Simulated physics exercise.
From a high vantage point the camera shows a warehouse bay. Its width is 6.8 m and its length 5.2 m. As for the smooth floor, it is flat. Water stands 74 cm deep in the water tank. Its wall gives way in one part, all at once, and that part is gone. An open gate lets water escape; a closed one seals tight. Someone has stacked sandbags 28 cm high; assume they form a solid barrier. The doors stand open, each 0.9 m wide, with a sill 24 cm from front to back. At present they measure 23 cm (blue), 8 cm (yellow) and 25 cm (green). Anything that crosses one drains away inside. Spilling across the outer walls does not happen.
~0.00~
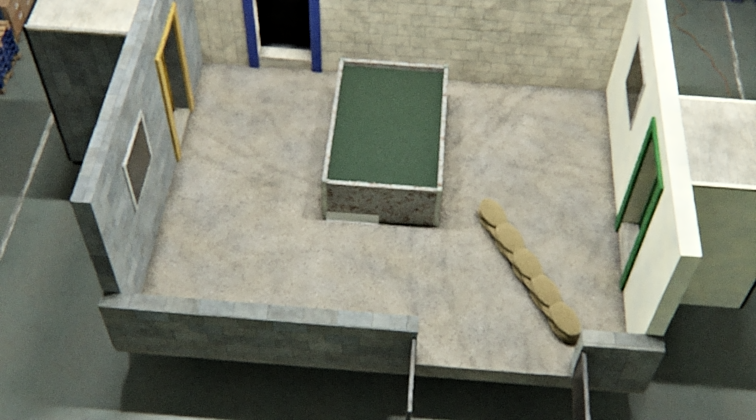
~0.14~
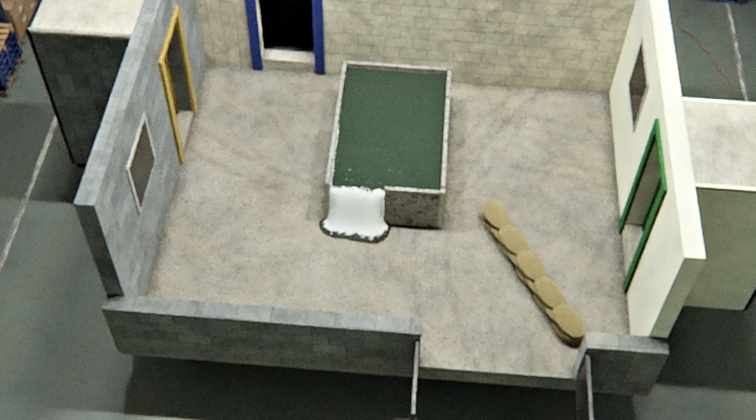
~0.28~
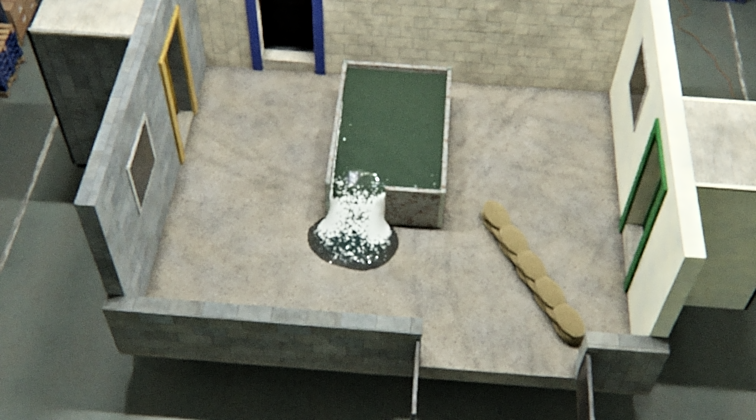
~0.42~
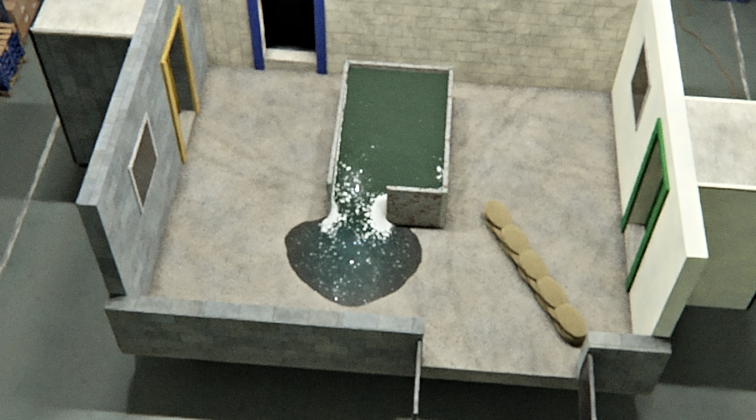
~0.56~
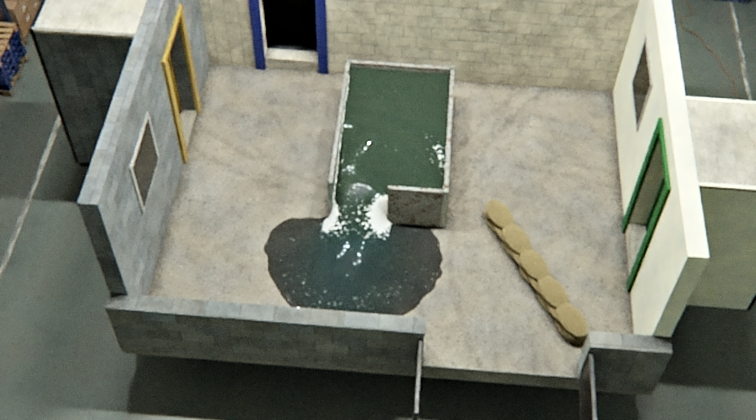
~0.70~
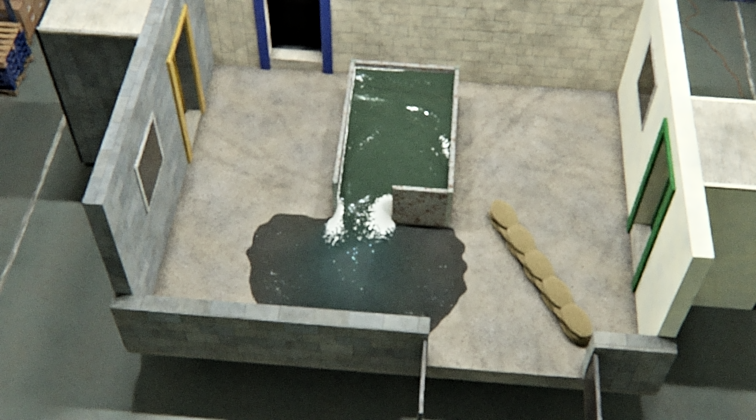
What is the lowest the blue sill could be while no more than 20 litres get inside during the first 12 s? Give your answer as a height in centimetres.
About 11 cm.
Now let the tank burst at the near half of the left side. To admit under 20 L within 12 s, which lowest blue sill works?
Near 7.5 cm.
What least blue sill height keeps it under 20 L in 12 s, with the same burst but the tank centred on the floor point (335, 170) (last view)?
A height near 17 cm.
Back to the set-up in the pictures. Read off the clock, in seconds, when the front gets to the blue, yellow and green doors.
Blue: 4.0 s; yellow: 3.0 s; green: 3.6 s.
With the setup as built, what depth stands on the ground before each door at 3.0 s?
In cm: Blue 0, yellow 2, green 0.
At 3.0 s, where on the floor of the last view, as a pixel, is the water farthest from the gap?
Lab note: Front tip approx. at (633, 366).
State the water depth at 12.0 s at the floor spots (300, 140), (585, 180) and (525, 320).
Close to 9, 4 and 6 cm deep.
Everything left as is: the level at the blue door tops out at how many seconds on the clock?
Peak time: Around 4.5 s.
After 1.4 s water covers 25 % of the floor, deepest (40 cm) near (355, 227); it has not reached the blue door.
After 3.0 s water covers 40 % of the floor, deepest (34 cm) near (145, 327); it has not reached the blue door.
After 12.0 s water covers 95 % of the floor, deepest (11 cm) near (303, 328); 10 cm at the blue door, 0 litres in over its 23 cm sill.
At the blue door as built, the water arrived by 4.0 s and peaked near 14 cm at 4.4 s.
With a sill of 9.5 cm, 40 litres would have come in within the 12 s; with 13.5 cm, 1 litre. So under 20 litres takes about 11 cm.
